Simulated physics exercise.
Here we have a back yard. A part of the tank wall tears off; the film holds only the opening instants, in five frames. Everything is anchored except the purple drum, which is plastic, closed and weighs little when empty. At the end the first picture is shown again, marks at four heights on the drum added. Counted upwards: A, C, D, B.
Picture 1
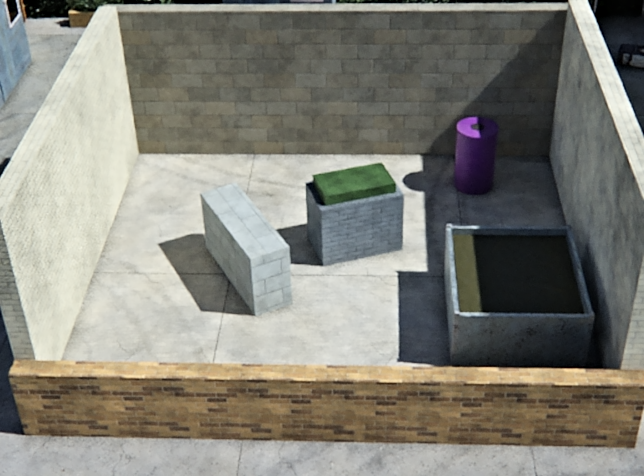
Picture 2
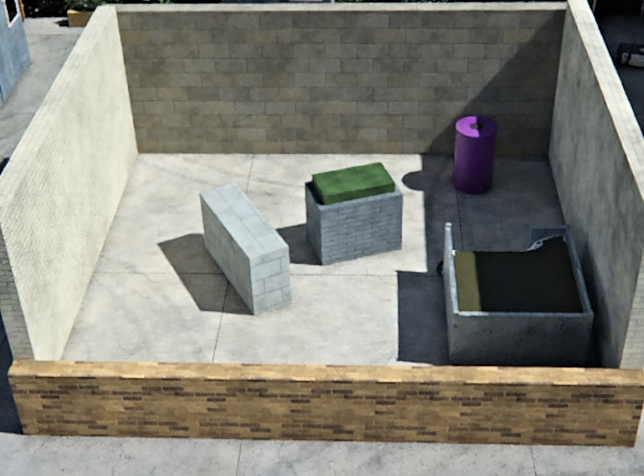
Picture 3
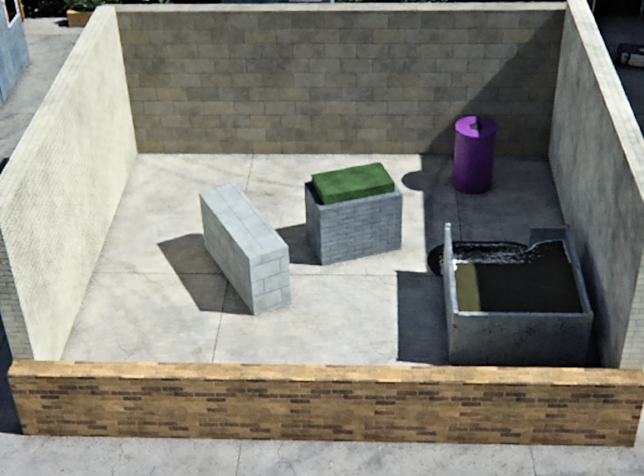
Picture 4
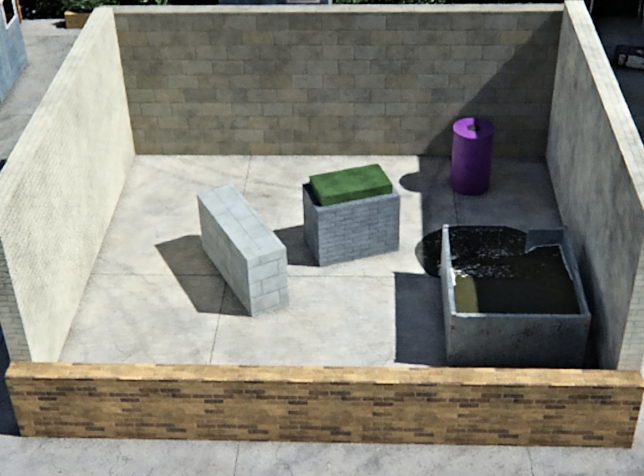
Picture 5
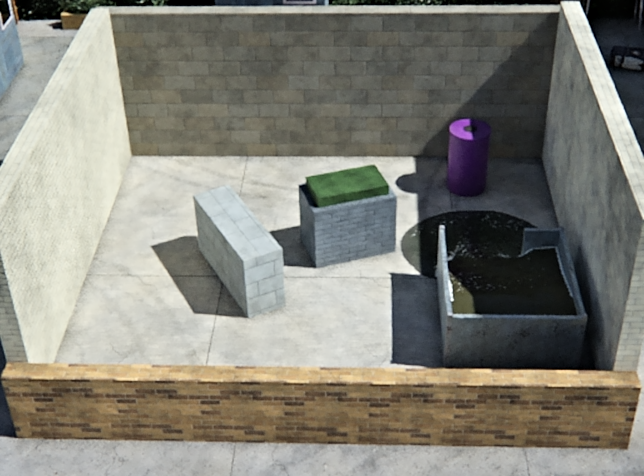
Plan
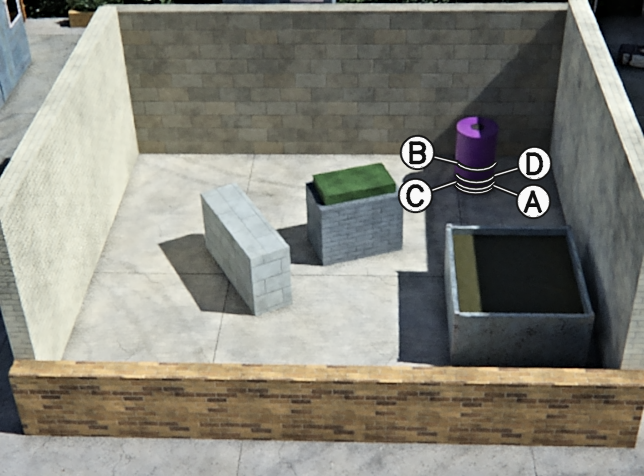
Dark water pours over the broken back edge of a grey tank in a walled yard and spreads across the paving towards a purple drum, while the drum, a pale block wall and a green-topped brick block stay still.
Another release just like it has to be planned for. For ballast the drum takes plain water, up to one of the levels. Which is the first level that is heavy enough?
B is the one.
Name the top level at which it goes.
Here it is level D.
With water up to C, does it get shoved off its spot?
Yes, it does.
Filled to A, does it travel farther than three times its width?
Yes, it does.
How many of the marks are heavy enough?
One.
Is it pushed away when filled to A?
Yes.
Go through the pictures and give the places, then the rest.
Lid of the purple drum at (478, 127); tank full, its middle at (515, 274), in the first frame.
Water covers 1 % of the ground, mostly out of sight from here, in the second frame.
Water covers 3 % of the ground, mostly out of sight from here, in the third frame.
In the fourth frame, 5 % of the ground under water, its edge towards the drum at (426, 245).
Lid of the purple drum at (470, 129); 8 % of the ground under water, its edge towards the drum at (463, 213), in the fifth frame.
In white, A at (475, 192); B at (477, 169); C at (475, 189); D at (476, 182); from the bottom up A, C, D, B.
Choosing A, it is pushed about 6 times its own width away.
Choosing B, it does not move.
Choosing C, it is pushed about twice its own width away.
Choosing D, it is pushed about half its own width away.
